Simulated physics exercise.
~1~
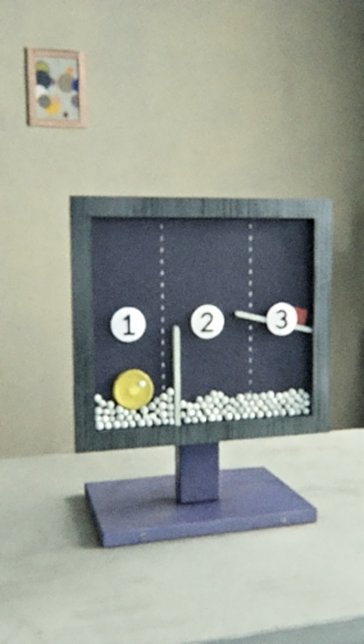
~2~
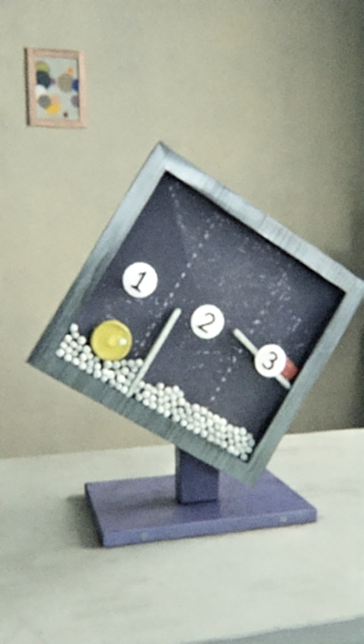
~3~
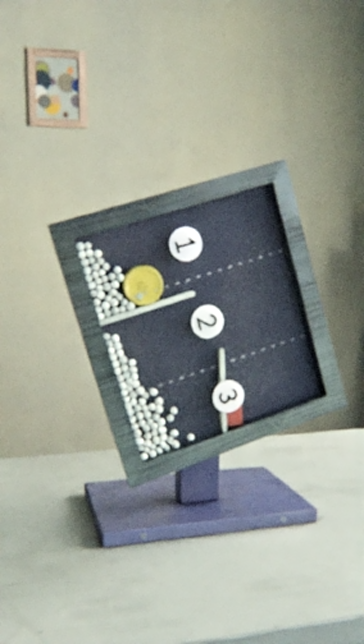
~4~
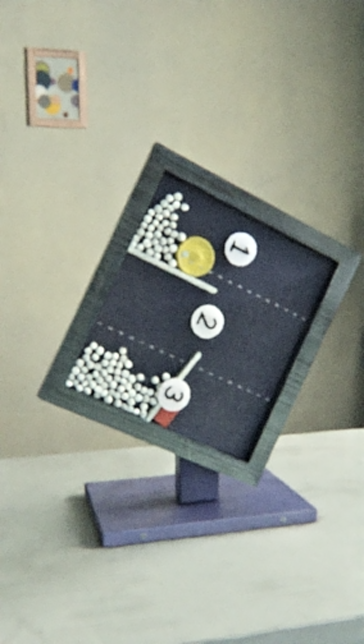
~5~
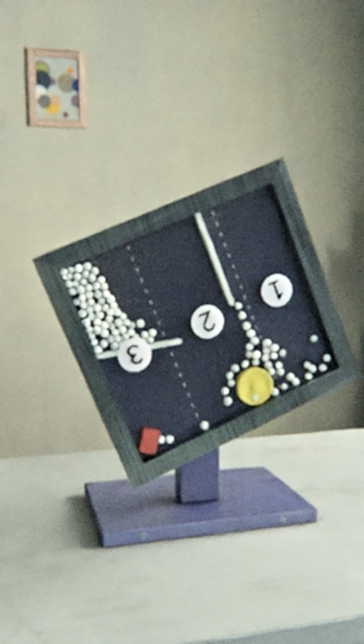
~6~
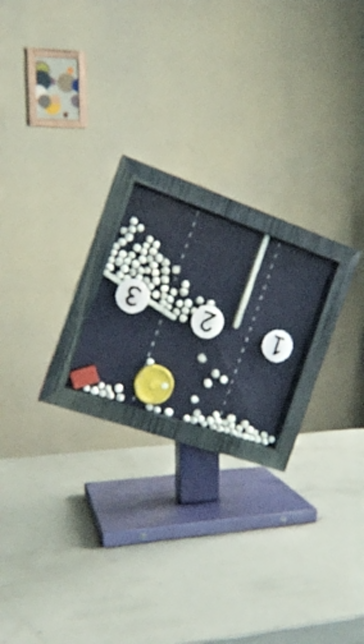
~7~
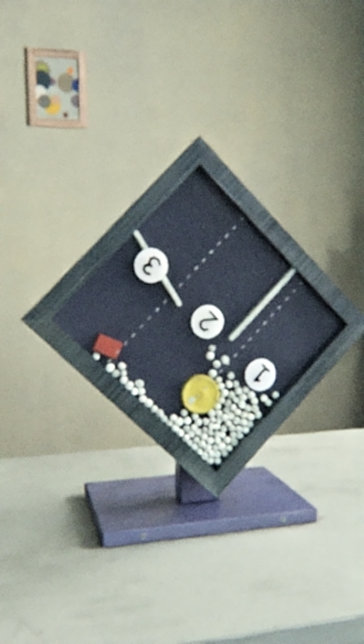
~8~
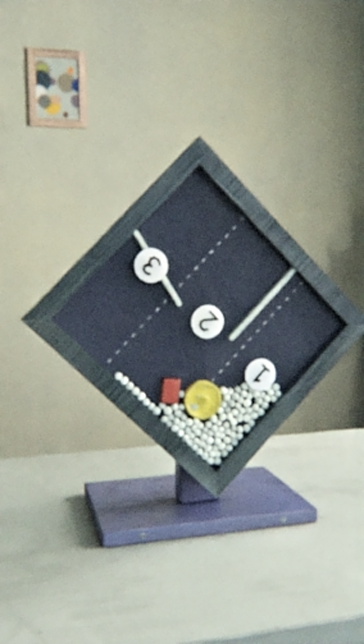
On a pale tabletop against a plain wall, a square framed box of white beads on a purple stand rotated clockwise, spilling the beads, a yellow disc and a red block around inside, and stopped tipped on one corner with everything heaped at the bottom.
